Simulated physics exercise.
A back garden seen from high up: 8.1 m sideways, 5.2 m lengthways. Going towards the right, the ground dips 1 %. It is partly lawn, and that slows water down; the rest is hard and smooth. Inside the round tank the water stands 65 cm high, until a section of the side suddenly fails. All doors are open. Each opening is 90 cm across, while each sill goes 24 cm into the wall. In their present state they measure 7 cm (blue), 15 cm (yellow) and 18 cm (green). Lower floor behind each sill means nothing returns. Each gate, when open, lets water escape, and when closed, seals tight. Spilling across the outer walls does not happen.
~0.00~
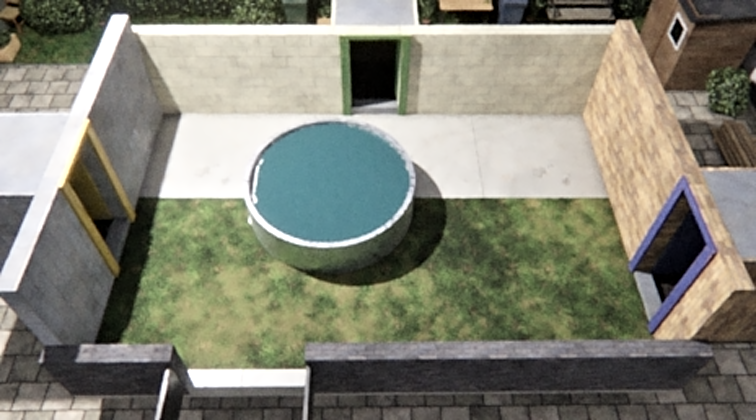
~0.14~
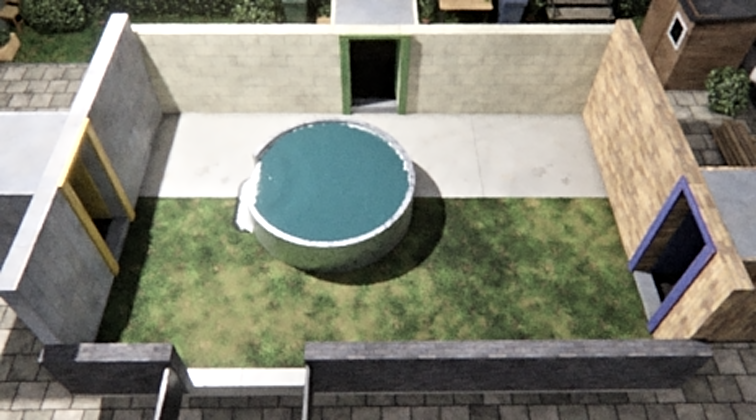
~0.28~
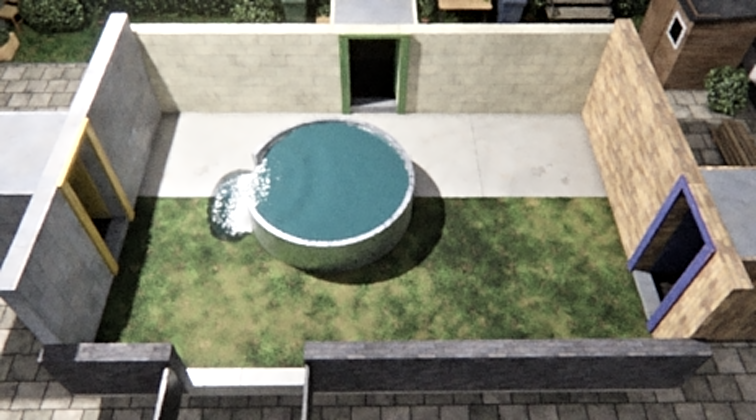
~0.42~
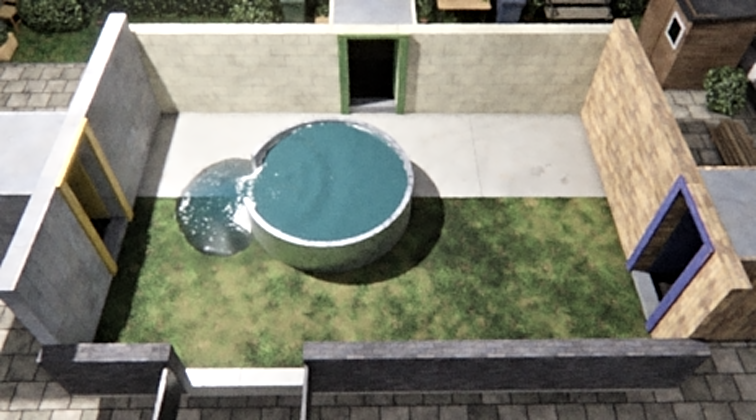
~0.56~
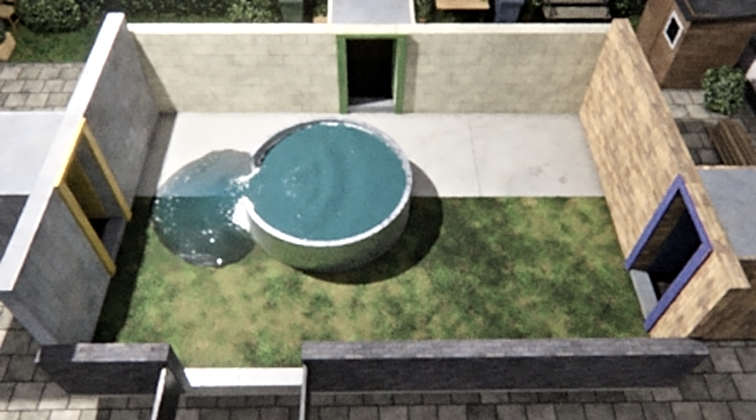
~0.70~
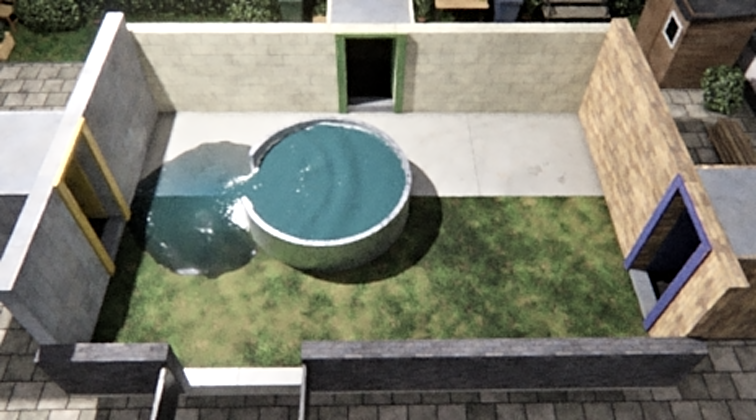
To begin with, a round tank of blue-green water stands still in a walled garden of lawn and smooth paving. Water then bursts from its left side, splashes onto the ground and spreads leftward in a widening, rounded puddle, reaching close to the yellow-framed doorway while ripples cross the tank.
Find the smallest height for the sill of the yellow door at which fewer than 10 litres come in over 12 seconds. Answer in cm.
The smallest such height is near 22 cm.
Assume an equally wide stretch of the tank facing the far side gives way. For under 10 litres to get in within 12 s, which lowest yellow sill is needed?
Required height: Approx. 6.0 cm.
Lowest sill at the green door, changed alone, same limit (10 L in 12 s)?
For green: Close to 9.0 cm.
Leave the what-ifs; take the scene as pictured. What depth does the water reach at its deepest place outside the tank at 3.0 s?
34 cm.
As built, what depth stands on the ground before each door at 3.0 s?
The blue door has 0 cm, the yellow door 22 cm and the green door 0 cm.
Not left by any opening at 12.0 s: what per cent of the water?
Roughly 88 %.
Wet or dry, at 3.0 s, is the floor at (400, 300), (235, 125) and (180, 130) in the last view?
Point by point, the first is spared, the second awash and the third awash.
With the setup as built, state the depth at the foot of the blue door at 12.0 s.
Depth: Near 6.5 cm.
After 1.4 s water covers 20 % of the floor, deepest (32 cm) near (240, 206); 24 cm at the yellow door, 3 litres in over its 15 cm sill.
After 3.0 s water covers 30 % of the floor, deepest (34 cm) near (158, 117); 22 cm at the yellow door, 52 litres in over its 15 cm sill.
After 12.0 s water covers 100 % of the floor, deepest (12 cm) near (640, 341); 8 cm at the yellow door, 71 litres in over its 15 cm sill.
At the yellow door as built, the water arrived by 0.9 s and peaked near 26 cm at 2.2 s.
With a sill of 20 cm, 21 litres would have come in within the 12 s; with 27 cm, 1 litre. So under 10 litres takes about 22 cm.
